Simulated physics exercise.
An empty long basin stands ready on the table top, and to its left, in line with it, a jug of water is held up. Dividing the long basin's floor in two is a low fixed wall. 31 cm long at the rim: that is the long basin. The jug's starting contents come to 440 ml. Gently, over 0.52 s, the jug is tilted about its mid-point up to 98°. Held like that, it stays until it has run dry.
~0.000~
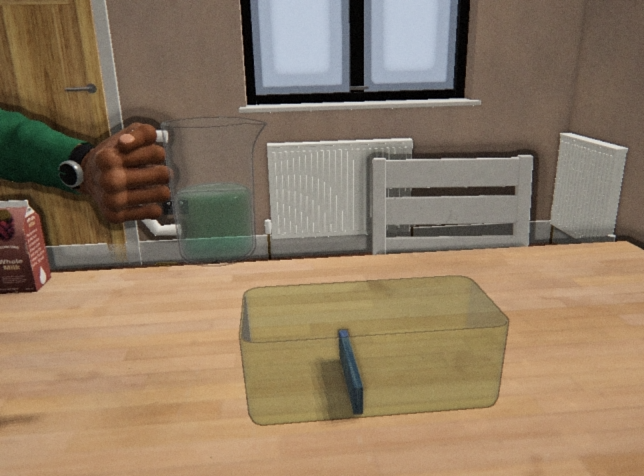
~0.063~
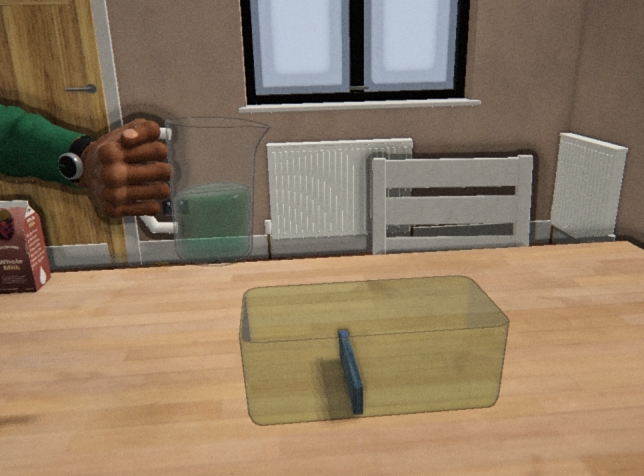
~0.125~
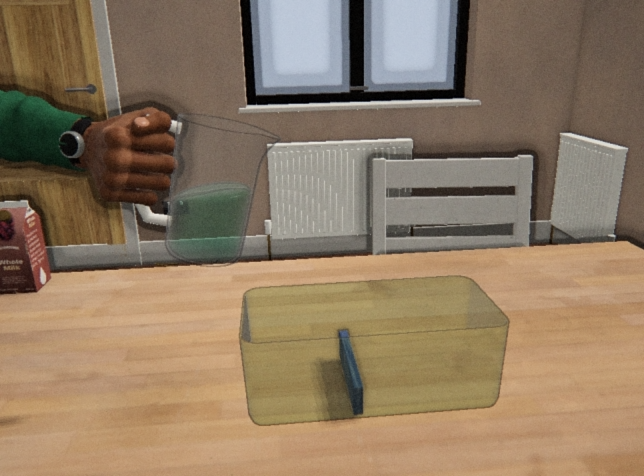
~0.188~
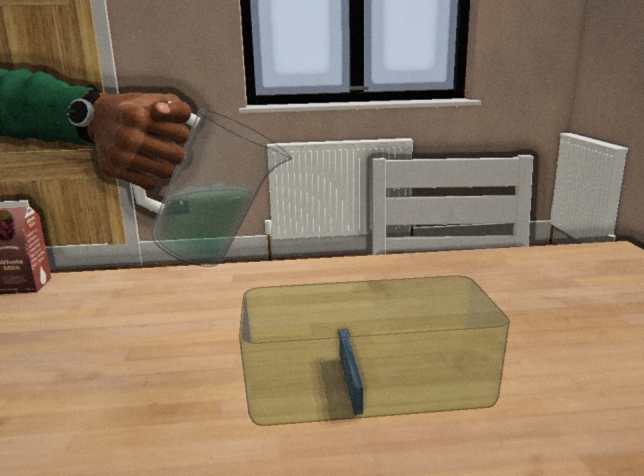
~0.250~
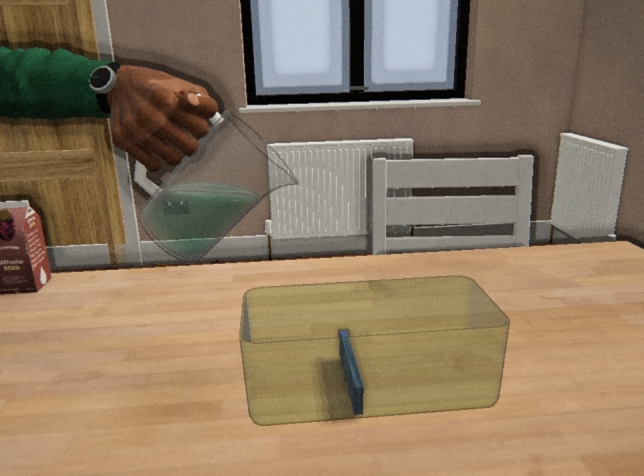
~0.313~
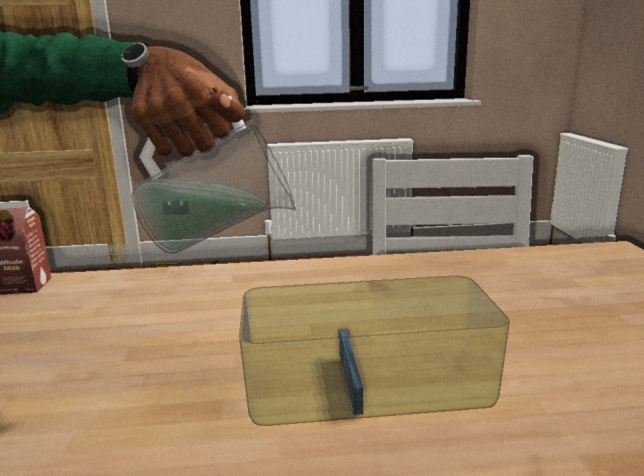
At first, a hand in a green sleeve holds a clear jug of water upright, left of an empty long basin on a wooden table. The hand then tilts the jug steadily to the right, until it leans far over with the water stretching toward its lowered rim, while the basin stays still.
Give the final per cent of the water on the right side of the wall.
The right side ends with about 56 per cent.
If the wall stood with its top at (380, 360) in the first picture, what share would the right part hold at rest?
Estimate: About 15 percent.
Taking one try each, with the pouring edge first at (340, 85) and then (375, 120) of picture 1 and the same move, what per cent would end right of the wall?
It comes to 85 per cent, and then 85 per cent.
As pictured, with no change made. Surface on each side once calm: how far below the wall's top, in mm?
The left comes to roughly 30 mm and the right to roughly 30 mm.
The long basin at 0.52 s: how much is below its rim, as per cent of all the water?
Close to 3 in a hundred.
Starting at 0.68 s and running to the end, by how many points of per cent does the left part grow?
22 %.
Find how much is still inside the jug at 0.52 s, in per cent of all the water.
76 %.
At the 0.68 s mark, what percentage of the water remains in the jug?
36 per cent or so.
By 0.52 s the tilt is 98° and 76 per cent is still to pour, 3 is left of the wall and 0 right of it.
By 0.68 s the tilt is 98° and 36 per cent is still to pour, 20 is left of the wall and 18 right of it.
By 0.84 s the tilt is 98° and 15 per cent is still to pour, 23 is left of the wall and 50 right of it.
By 1.02 s the tilt is 98° and 5 per cent is still to pour, 34 is left of the wall and 55 right of it.
At rest 42 per cent lies left of the wall, 56 right of it and 2 outside.
